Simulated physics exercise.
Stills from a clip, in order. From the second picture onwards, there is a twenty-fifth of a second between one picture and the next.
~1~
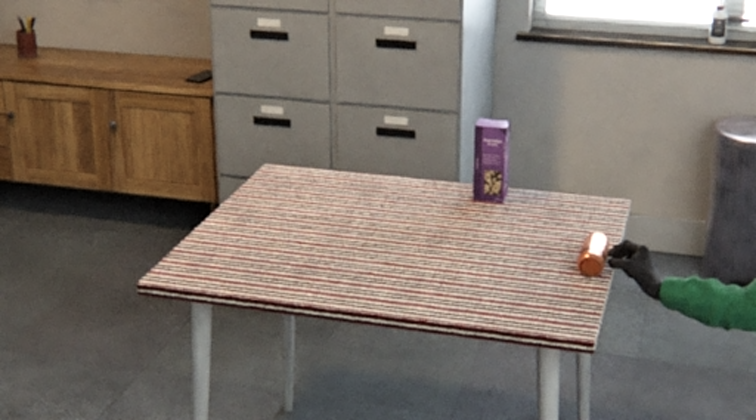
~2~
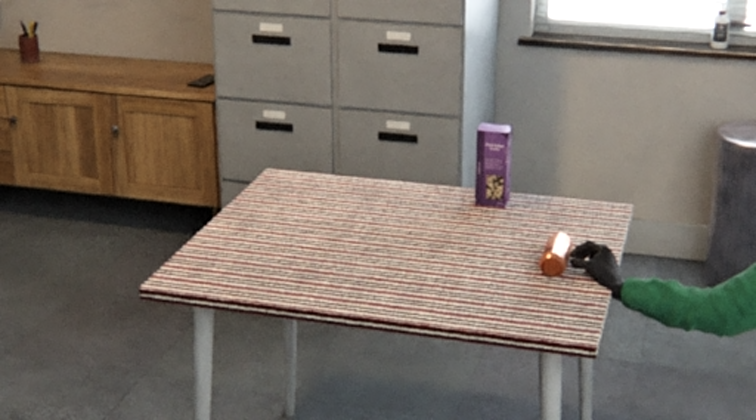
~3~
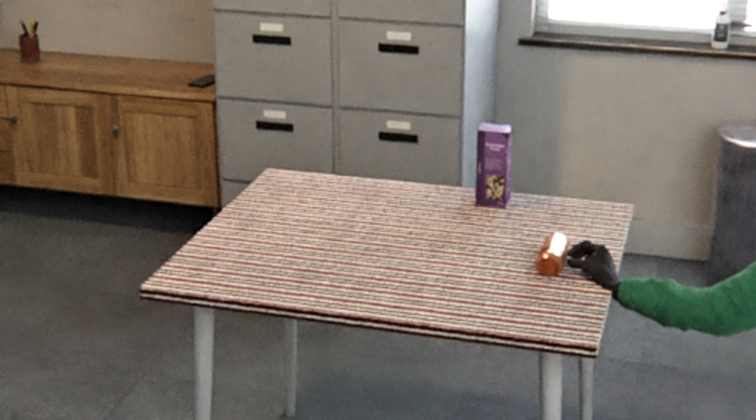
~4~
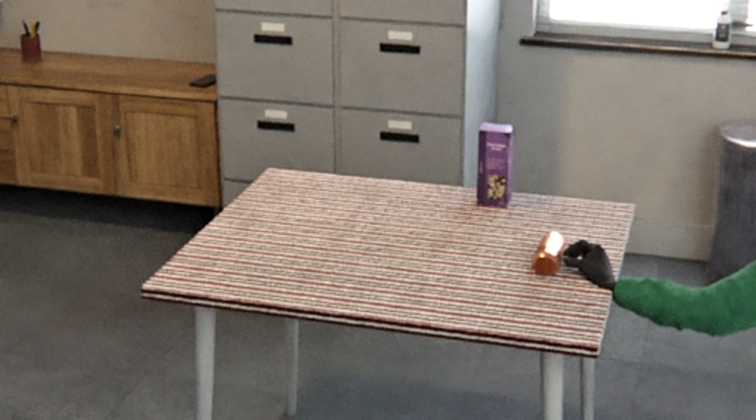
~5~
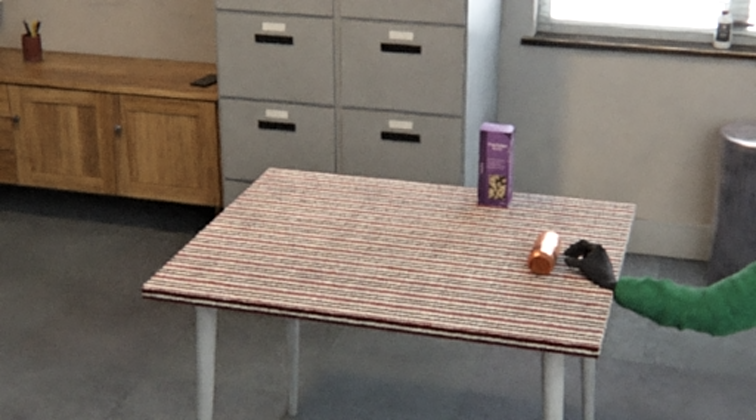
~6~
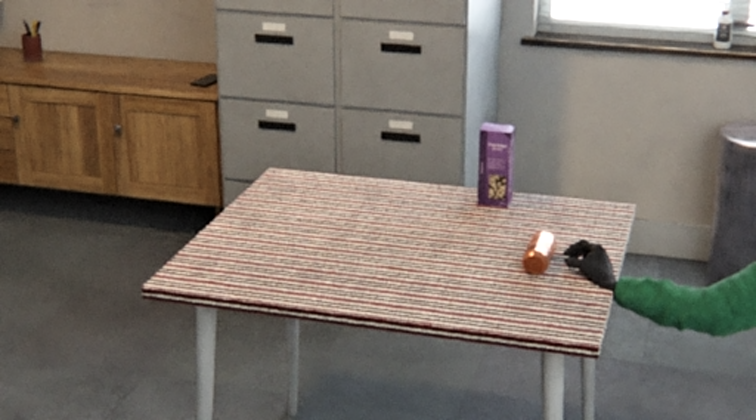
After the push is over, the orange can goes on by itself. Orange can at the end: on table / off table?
It never passes the edge.
Then, 0.10 s past the last view, orange can displaced about its own width near (527, 252).
Then, 0.40 s past the last view, orange can displaced well along near (498, 248).
Then, 0.70 s past the last view, orange can displaced well along near (480, 246).
Finally, moved from the start, orange can. Final places as the last picture's camera would see them, orange can near (474, 246).
